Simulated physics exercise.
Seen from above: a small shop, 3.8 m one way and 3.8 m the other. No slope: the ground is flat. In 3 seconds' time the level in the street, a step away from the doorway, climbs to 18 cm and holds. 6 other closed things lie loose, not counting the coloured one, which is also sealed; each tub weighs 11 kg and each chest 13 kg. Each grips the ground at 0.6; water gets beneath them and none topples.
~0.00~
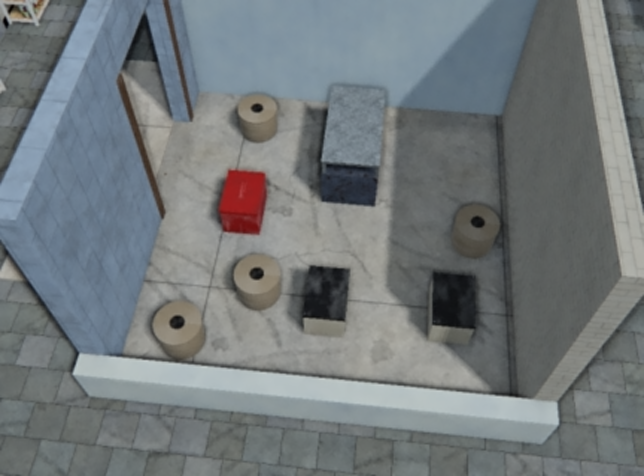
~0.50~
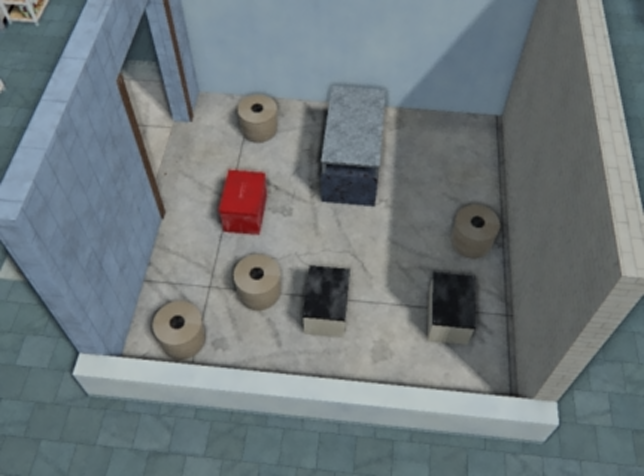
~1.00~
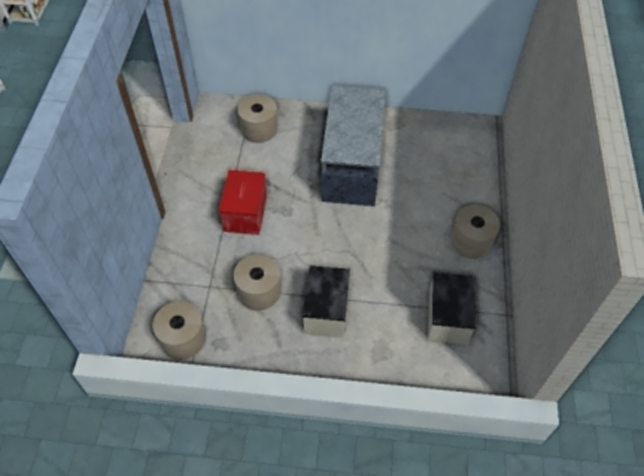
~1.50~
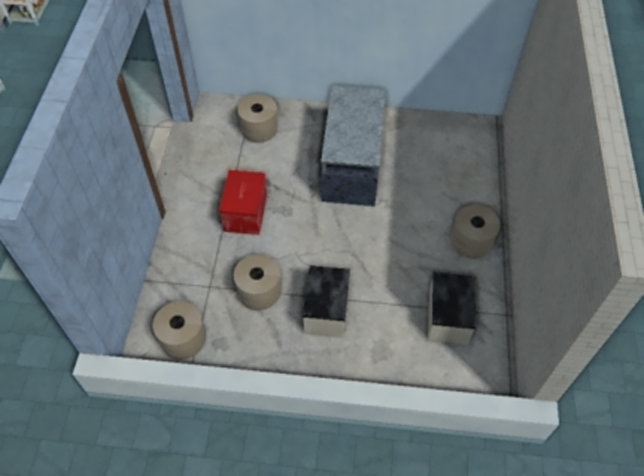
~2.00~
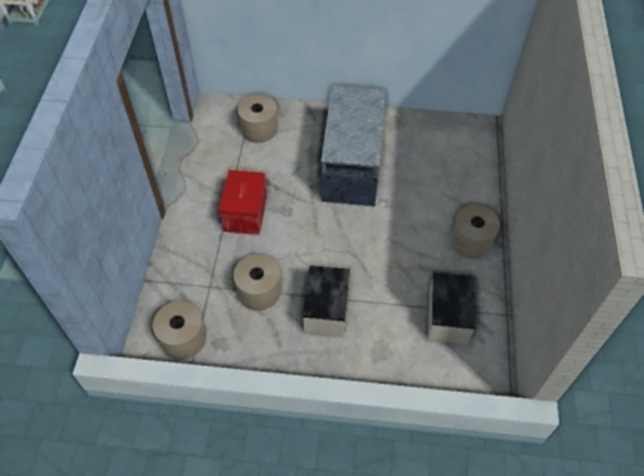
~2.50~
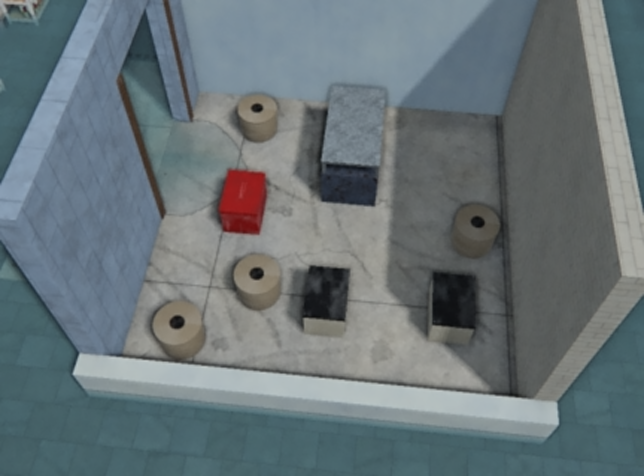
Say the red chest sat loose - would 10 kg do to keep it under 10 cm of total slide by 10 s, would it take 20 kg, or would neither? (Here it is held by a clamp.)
Neither would.
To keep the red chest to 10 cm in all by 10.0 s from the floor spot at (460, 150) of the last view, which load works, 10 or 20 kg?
Outcome - success with heavier only.
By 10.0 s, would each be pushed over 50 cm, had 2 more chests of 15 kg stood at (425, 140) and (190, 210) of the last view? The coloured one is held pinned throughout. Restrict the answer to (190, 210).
Result: Exceeds it.
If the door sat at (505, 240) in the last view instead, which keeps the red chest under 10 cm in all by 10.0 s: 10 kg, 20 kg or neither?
In that case both options fail.
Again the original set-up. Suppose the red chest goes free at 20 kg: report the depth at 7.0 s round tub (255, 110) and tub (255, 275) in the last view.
Depth approx. 6 cm / 5 cm.
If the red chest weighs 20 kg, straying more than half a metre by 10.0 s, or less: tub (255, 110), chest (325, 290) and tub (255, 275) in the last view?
Well, that's beyond half a metre, below half a metre, and beyond half a metre.
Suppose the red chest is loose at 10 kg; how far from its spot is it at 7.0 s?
Roughly 200 cm.
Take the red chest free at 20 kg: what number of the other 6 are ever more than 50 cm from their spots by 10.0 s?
2.
After 3.5 s the red chest would be 8 cm from its start with 10 kg and 0 cm from its start with 20 kg; 5 cm of water round it then.
After 4.5 s the red chest would be 88 cm from its start with 10 kg and 28 cm from its start with 20 kg; 6 cm of water round it then.
After 7.0 s the red chest would be 195 cm from its start with 10 kg and 115 cm from its start with 20 kg; 6 cm of water round it then.
After 10.0 s the red chest would be 222 cm from its start with 10 kg and 118 cm from its start with 20 kg; 7 cm of water round it then.
